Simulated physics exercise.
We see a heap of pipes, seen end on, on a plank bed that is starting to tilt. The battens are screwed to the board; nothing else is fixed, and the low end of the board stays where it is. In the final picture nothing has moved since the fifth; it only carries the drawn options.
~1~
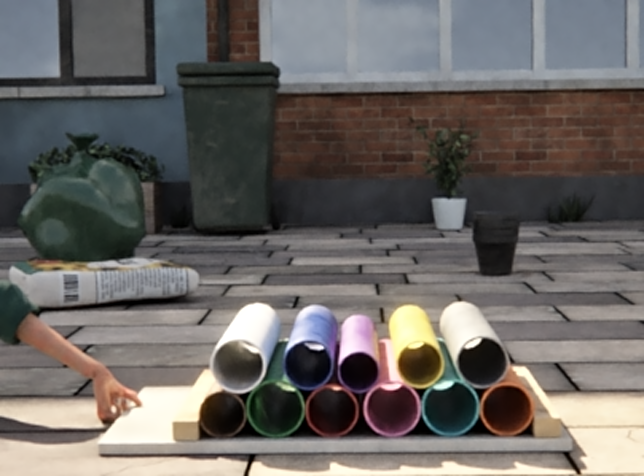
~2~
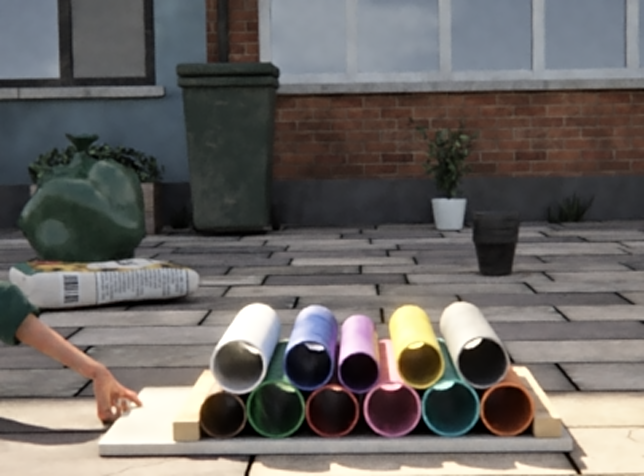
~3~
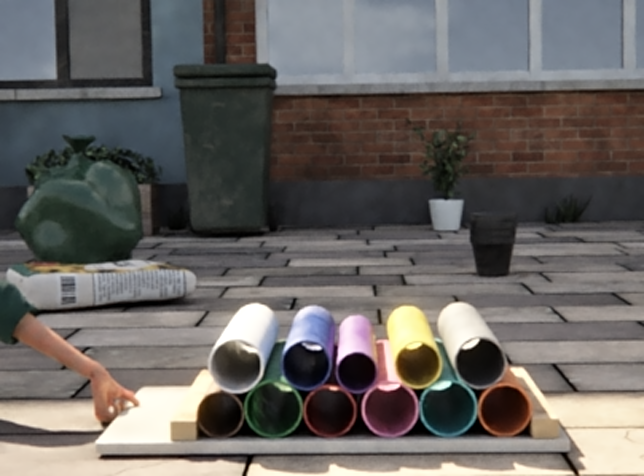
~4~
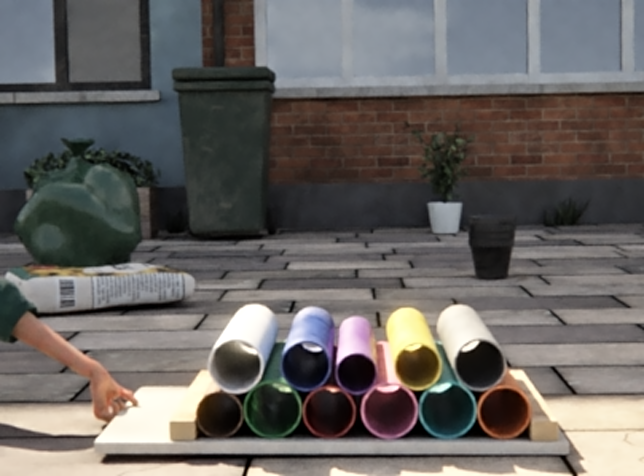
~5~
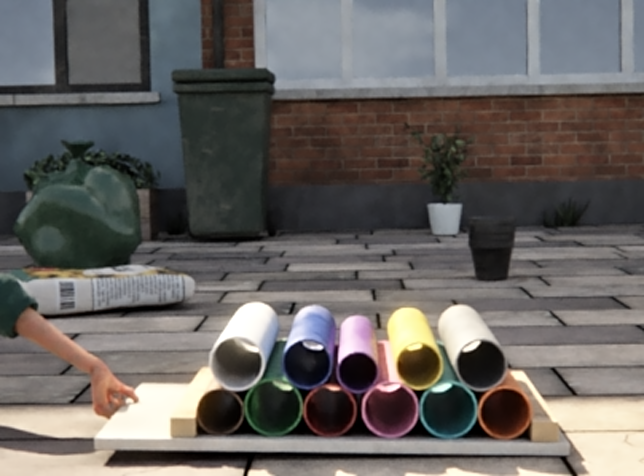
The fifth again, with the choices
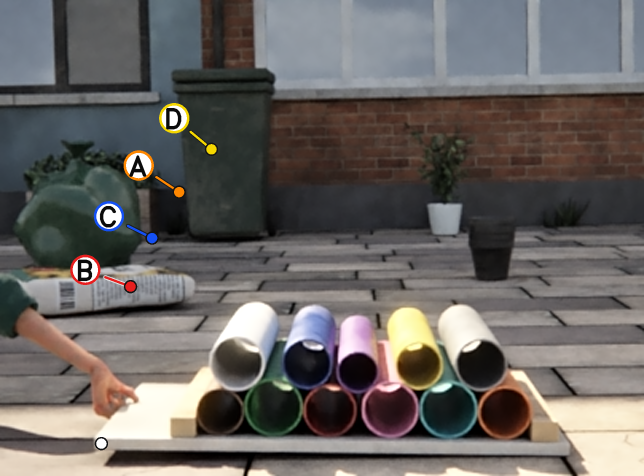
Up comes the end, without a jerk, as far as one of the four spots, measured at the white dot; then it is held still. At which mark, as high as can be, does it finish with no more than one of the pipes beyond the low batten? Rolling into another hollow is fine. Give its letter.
C is the limit.
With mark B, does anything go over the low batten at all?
No.
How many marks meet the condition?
Two of them.
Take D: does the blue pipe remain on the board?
No, with D.
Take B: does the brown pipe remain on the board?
The brown pipe: Yes.
On the marked copy, A at (179, 192); B at (130, 287); C at (152, 238); D at (212, 149); the white dot at (101, 443).
Taking C. A third of the way, board at 16°.
Two thirds of the way, board at 28°.
When it is over, board at 28°, one over the low batten (grey).
As for the rest, A four over the low batten (yellow, blue, grey, purple); B none over the low batten; D five over the low batten.
